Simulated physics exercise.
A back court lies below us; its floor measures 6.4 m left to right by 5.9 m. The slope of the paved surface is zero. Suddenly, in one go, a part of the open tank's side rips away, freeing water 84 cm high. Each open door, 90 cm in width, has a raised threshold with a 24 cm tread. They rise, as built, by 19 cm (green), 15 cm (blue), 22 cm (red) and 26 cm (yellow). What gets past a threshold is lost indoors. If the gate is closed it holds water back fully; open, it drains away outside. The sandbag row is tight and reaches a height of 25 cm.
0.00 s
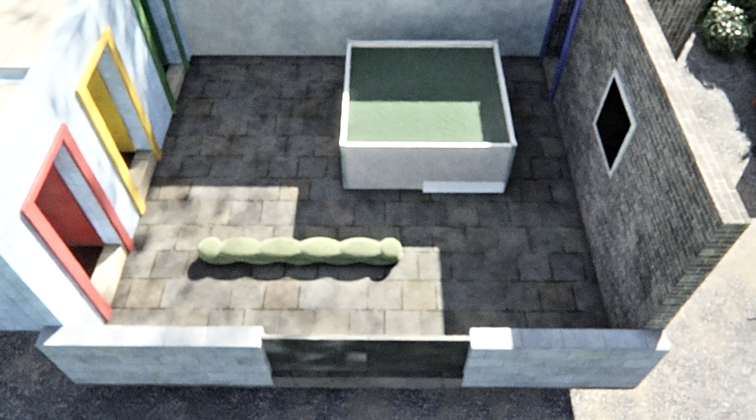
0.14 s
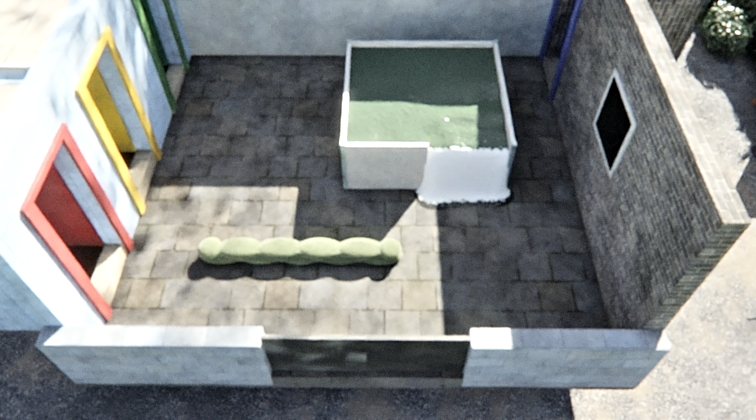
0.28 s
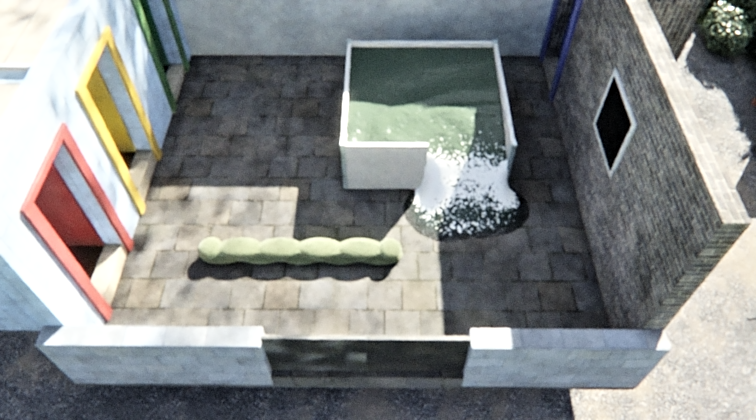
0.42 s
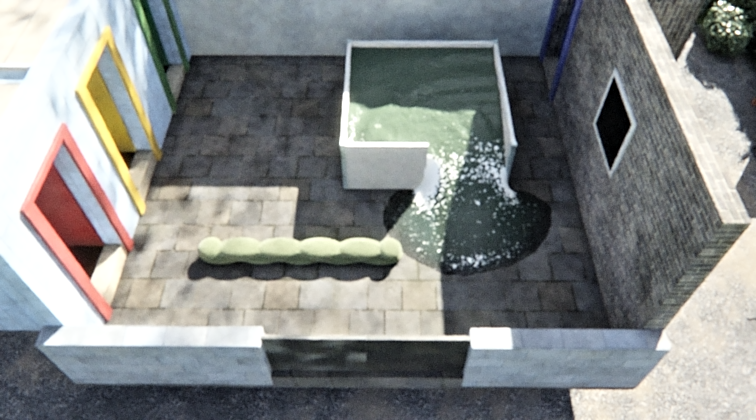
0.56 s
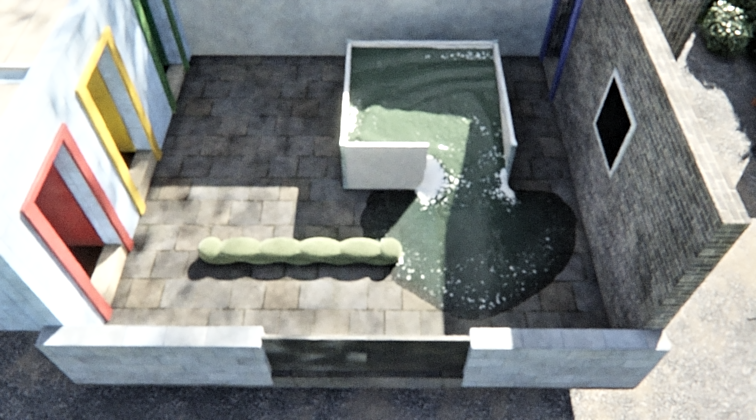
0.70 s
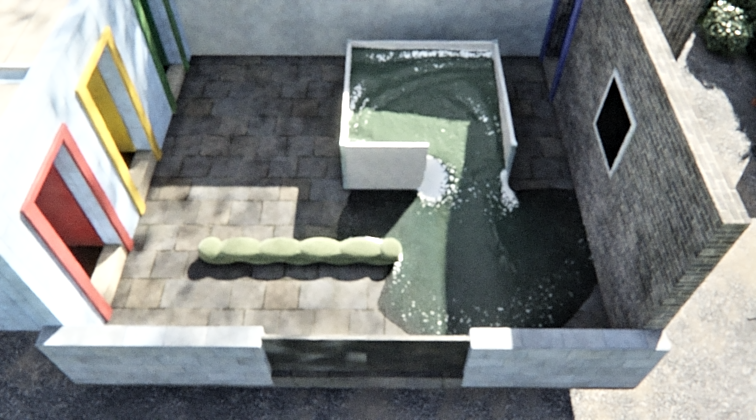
Water bursts through the broken front right side of an open tank in a walled, paved court, foaming white onto the floor. It fans out as a dark sheet toward the front wall, past the right end of a low hedge, and spreads toward the brick wall at right while the tank's level drops.
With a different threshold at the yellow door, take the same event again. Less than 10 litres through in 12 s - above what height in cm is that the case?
Above about 8 cm.
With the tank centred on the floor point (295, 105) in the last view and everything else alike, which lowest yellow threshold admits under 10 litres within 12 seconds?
A minimum of about 18 cm.
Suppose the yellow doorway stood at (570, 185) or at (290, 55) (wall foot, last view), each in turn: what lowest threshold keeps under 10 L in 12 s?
10.0 and 14.5 cm.
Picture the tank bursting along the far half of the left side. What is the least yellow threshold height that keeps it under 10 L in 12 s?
At least roughly 21 centimetres tall.
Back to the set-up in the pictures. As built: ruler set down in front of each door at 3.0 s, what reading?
Centimetres: Green = 0, blue = 0, red = 22, yellow = 2.
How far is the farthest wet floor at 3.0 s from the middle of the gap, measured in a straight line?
Roughly 5.4 m.
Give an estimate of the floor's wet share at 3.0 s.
Approximately 45 % of the floor.
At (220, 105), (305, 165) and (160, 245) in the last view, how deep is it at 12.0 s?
Roughly 14, 7 and 12 cm, in turn.
After 1.4 s water covers 25 % of the floor, deepest (67 cm) near (611, 360); it has not reached the yellow door.
After 3.0 s water covers 45 % of the floor, deepest (38 cm) near (511, 283); 2 cm at the yellow door, 0 litres in over its 26 cm threshold.
After 12.0 s water covers 95 % of the floor, deepest (18 cm) near (471, 80); 9 cm at the yellow door, 0 litres in over its 26 cm threshold.
At the yellow door as built, the water arrived by 2.9 s and peaked near 12 cm at 6.6 s.
With a threshold of 7 cm, 19 litres would have come in within the 12 s; with 9.5 cm, 4 litres. So under 10 litres takes about 8 cm.
